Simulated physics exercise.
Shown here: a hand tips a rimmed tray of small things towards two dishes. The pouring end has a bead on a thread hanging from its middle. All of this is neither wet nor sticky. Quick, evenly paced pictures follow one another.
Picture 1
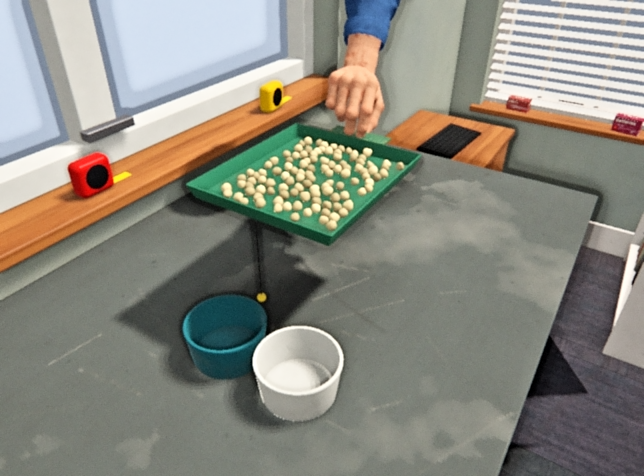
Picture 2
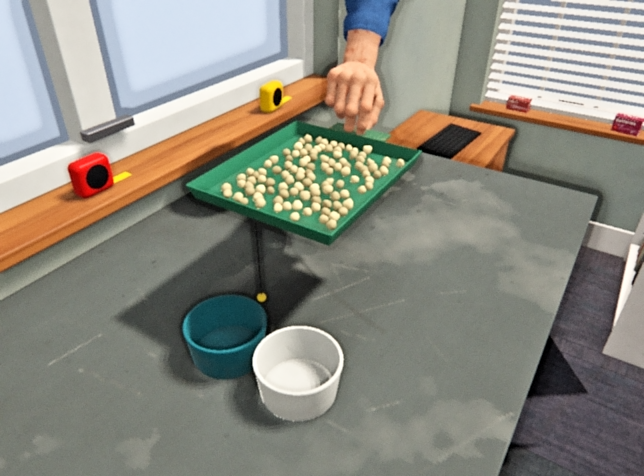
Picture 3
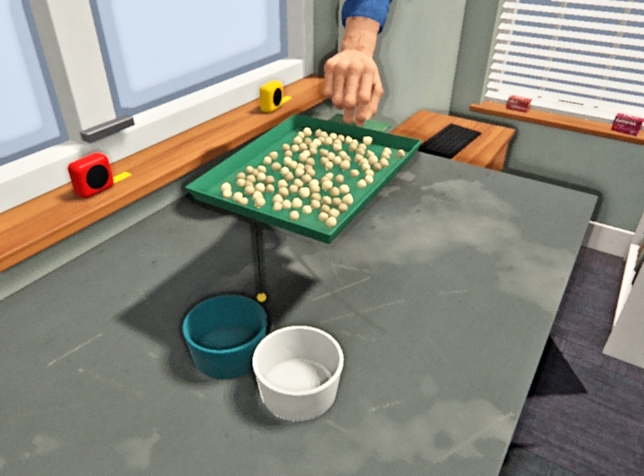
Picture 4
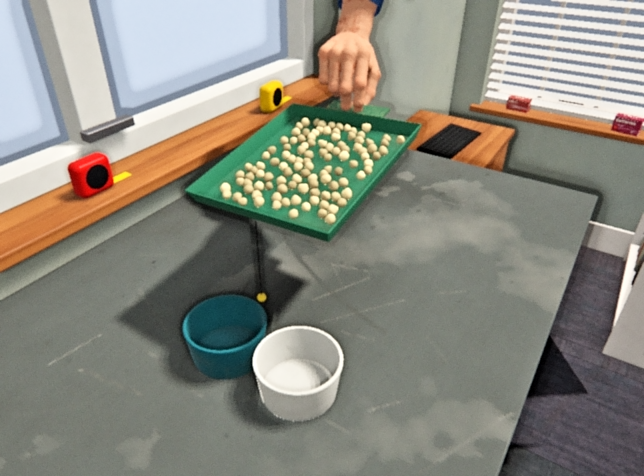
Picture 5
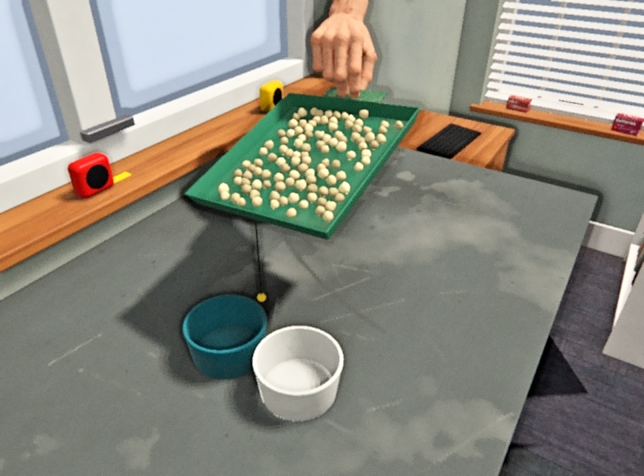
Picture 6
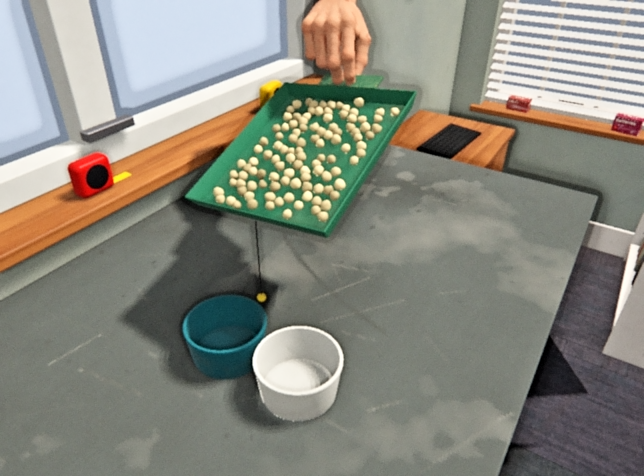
In a room with a window and a blind-covered one beyond, a scratched grey tabletop is seen from above at an angle. A green rimmed tray of small pale round nuts hangs over a teal dish and a white dish, near red and yellow objects on the wooden sill. The hand raises the tray's far end, tilting it towards its left corner, and the nuts begin shifting down it, while the view stays still.
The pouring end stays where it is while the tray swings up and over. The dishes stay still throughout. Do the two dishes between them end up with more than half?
No.
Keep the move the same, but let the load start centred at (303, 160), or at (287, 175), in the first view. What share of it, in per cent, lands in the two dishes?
Around 30 percent the first time, around 40 percent the second.
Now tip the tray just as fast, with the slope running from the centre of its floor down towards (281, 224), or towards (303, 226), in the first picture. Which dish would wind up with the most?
In the first case it's the one on the right, in the second the one on the right.
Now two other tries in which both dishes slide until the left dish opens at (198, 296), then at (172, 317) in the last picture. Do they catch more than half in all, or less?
Together the dishes get beyond half first, then less than a half.
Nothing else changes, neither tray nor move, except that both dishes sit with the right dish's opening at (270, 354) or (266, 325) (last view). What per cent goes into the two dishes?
Approximately 60 percent, followed by approximately 70 percent.
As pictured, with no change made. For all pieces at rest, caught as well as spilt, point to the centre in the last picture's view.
(193, 335).
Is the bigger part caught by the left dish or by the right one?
Result: The left of the two takes it.
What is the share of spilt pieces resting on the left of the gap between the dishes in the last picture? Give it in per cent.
Roughly 100 in a hundred.
Just after the last frame, tray tipped steeply; the larger part on the tray; about a tenth in the air.
A moment on, tray tipped past a quarter turn; about a tenth on the tray; roughly a quarter in the left dish; roughly half outside both; roughly a quarter in the air.
Further on, tray tipped past a quarter turn; roughly a third in the left dish; roughly two thirds outside both.
When it is over, tray tipped past a quarter turn; not one in the right dish; roughly a third in the left dish; roughly two thirds outside both.
